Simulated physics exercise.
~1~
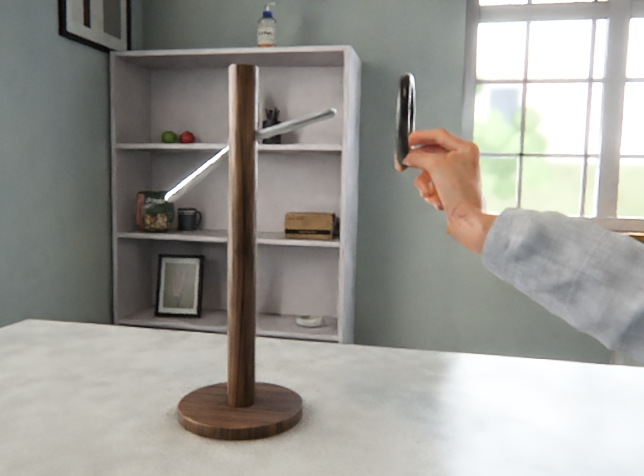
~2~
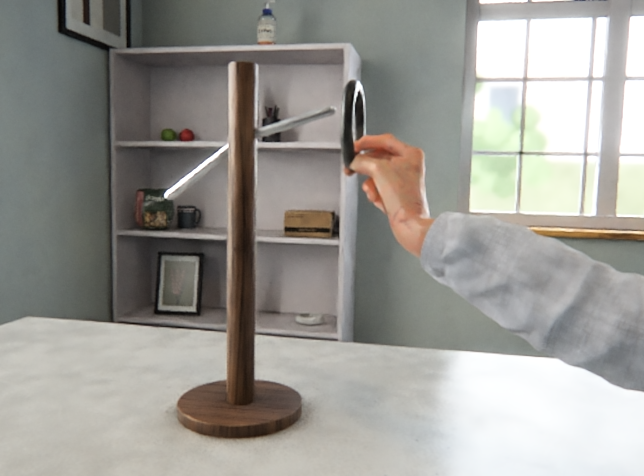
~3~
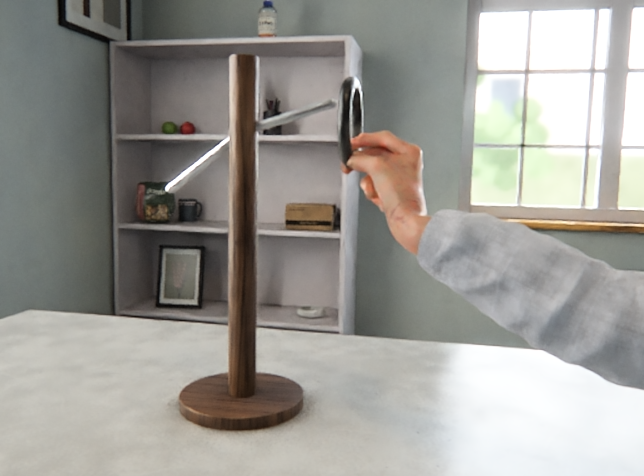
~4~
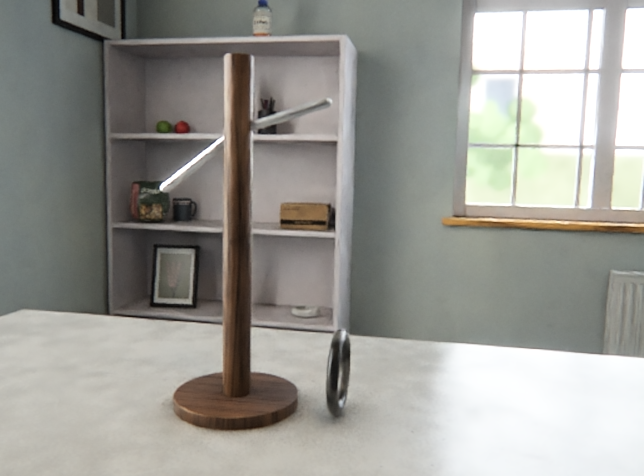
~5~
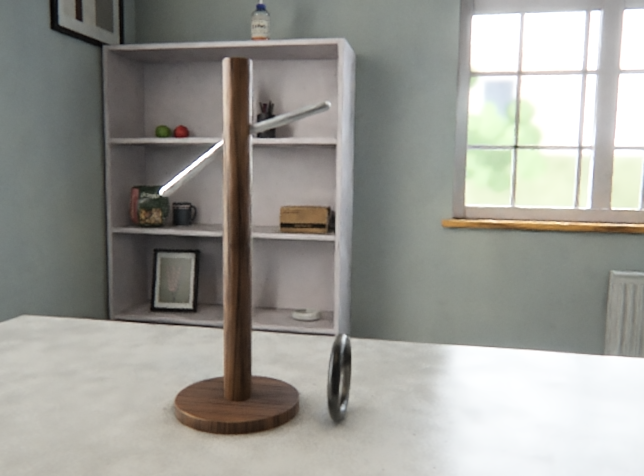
A hand moving a dark ring left to a wooden peg stand and letting go, the ring ending upright on the table.
